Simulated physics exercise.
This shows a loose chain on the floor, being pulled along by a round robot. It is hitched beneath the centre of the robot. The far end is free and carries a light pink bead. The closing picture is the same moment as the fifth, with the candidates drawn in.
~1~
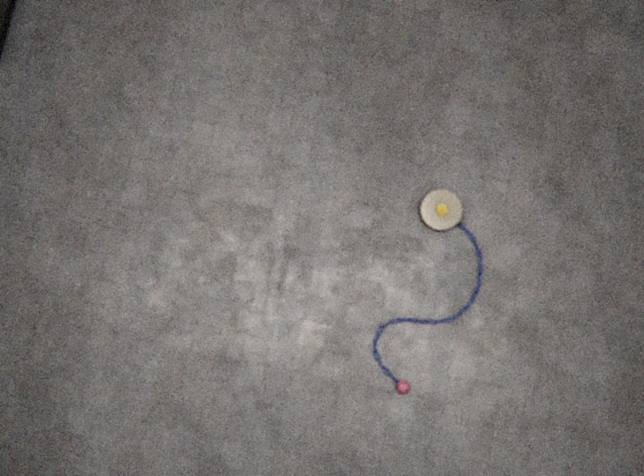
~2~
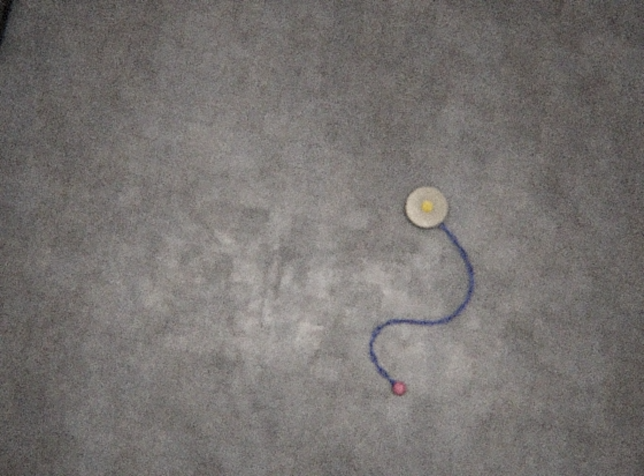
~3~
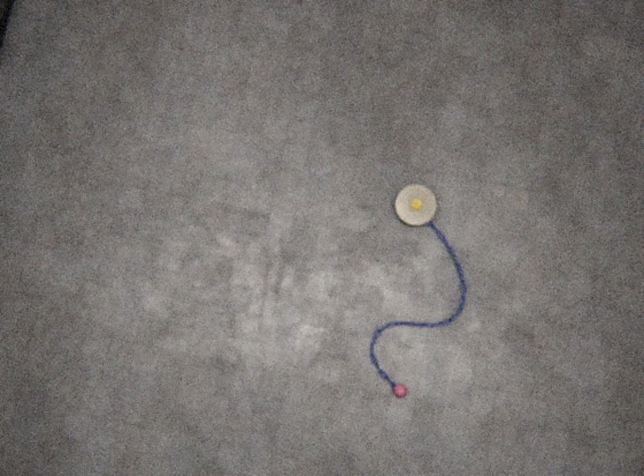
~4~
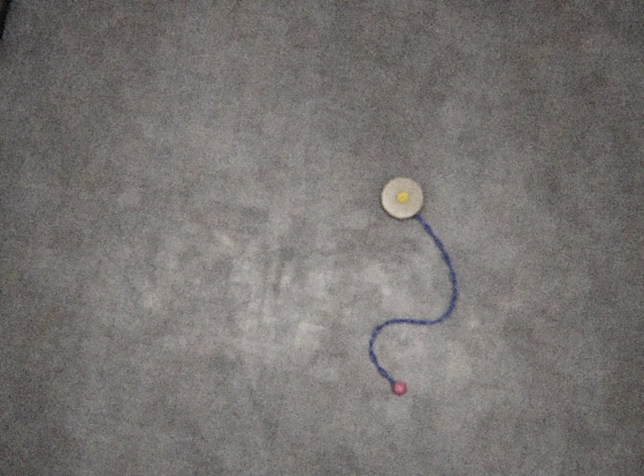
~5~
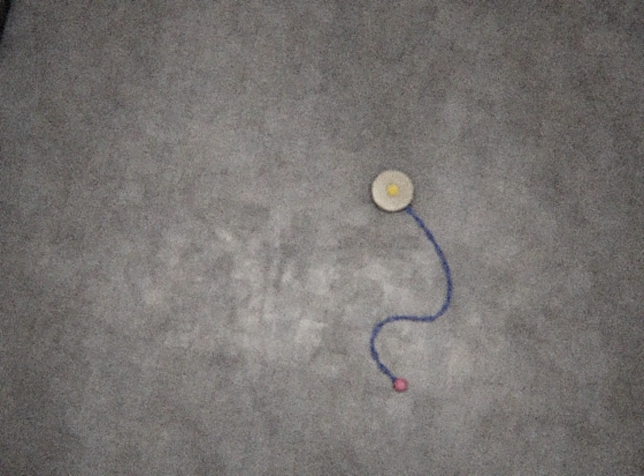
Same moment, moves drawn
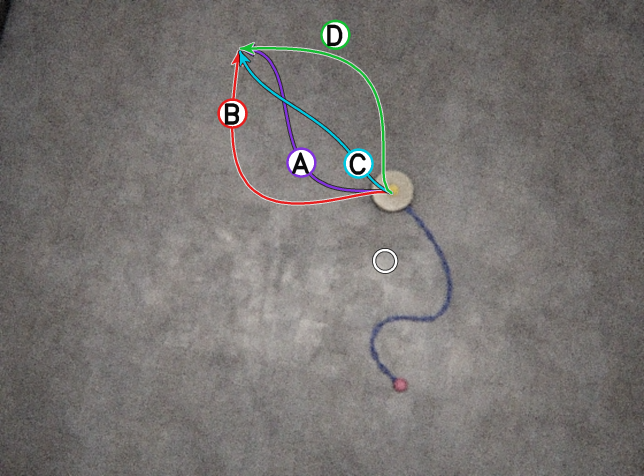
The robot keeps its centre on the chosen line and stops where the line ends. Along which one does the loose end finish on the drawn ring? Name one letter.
It should follow D.
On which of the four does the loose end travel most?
Route D.
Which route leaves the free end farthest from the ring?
B.
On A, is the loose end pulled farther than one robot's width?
Yes.
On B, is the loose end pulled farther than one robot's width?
On that route, yes.
On the copy, A from (392, 193) via (294, 145) to (241, 49); B from (392, 193) via (250, 187) to (239, 52); C from (392, 193) via (313, 119) to (240, 52); D from (392, 193) via (363, 74) to (241, 49); the ring at (385, 261).
On D. First, robot (379, 100), middle of the chain (391, 237), free end (392, 373).
Then, robot (308, 48), middle of the chain (370, 168), free end (390, 299).
Finally, robot (239, 46), middle of the chain (336, 140), free end (386, 260); the free end is on the ring.
By contrast, A leaves the free end at (361, 283); B leaves the free end at (344, 291); C leaves the free end at (370, 280).
